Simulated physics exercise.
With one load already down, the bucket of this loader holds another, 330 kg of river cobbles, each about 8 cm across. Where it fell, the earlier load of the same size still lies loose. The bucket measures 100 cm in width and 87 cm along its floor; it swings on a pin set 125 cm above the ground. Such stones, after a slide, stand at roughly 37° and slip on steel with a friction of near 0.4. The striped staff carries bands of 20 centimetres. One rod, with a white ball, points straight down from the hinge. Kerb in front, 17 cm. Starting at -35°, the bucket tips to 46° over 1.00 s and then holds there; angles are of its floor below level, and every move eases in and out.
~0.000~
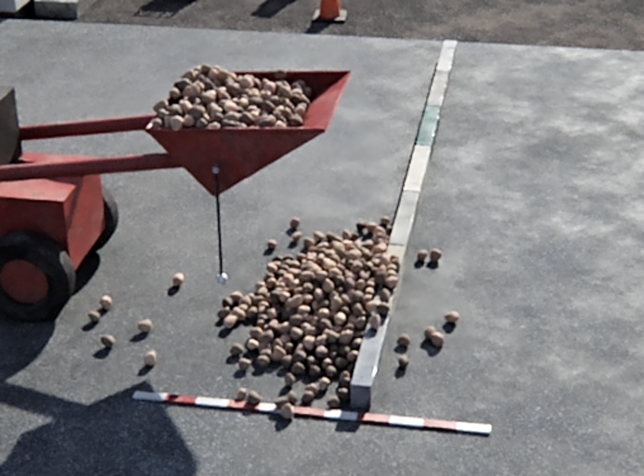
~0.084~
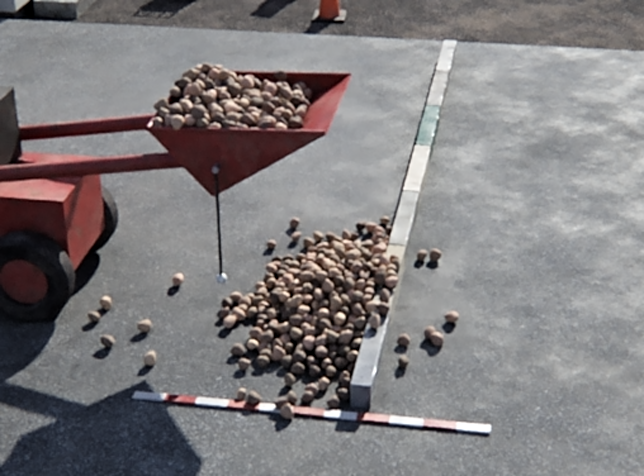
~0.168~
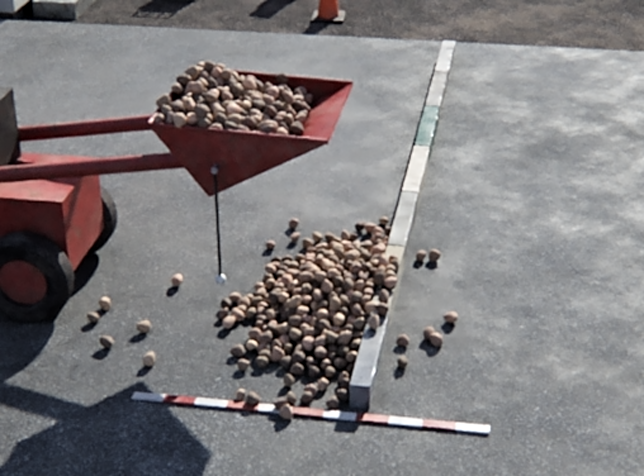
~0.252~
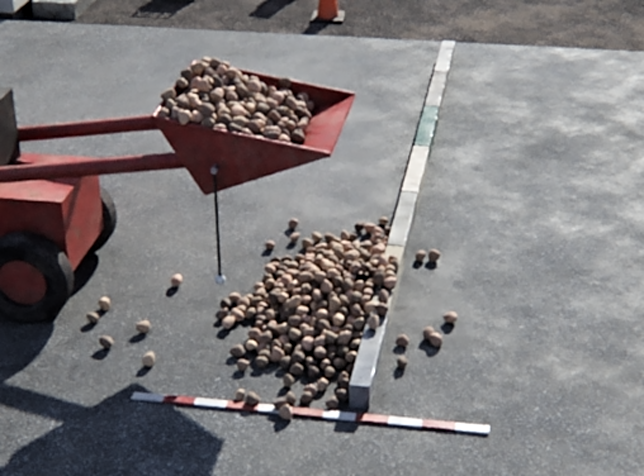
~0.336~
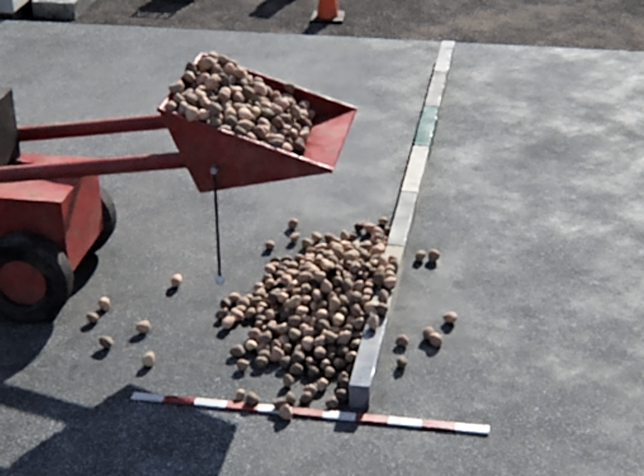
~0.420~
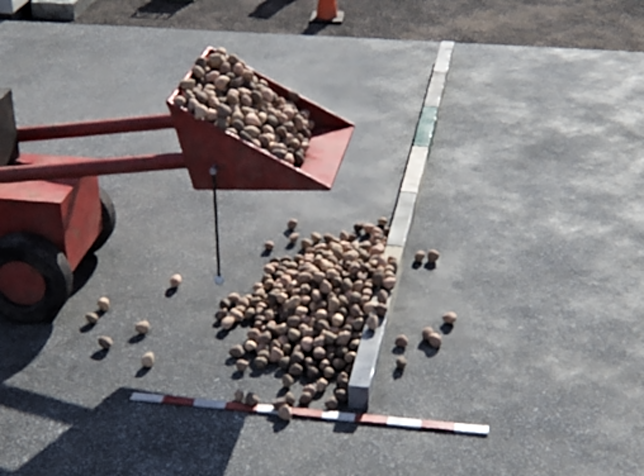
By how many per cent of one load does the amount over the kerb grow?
It grows by about 29 per cent of one load.
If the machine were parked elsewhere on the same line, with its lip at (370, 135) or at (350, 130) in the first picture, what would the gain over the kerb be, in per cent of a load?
Case one about 75 %, case two about 55 %.
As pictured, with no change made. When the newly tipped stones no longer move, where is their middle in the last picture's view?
(350, 289).
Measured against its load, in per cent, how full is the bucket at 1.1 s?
Reading: Near 45 % of the load.
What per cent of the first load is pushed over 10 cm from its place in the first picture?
Roughly 15 percent.
After 0.8 s the floor is at 33°; in per cent of one load, 99 in the bucket, 101 on this side of the kerb, 2 over the kerb; the foremost stones are at (420, 309).
After 1.1 s the floor is at 46°; in per cent of one load, 44 in the bucket, 155 on this side of the kerb, 2 over the kerb; the foremost stones are at (421, 306).
After 1.5 s the floor is at 46°; in per cent of one load, 1 in the bucket, 181 on this side of the kerb, 19 over the kerb; the foremost stones are at (477, 308).
After 4.0 s the floor is at 46°; in per cent of one load, 0 in the bucket, 171 on this side of the kerb, 31 over the kerb; the foremost stones are at (605, 322). Net gain over the kerb, 29.
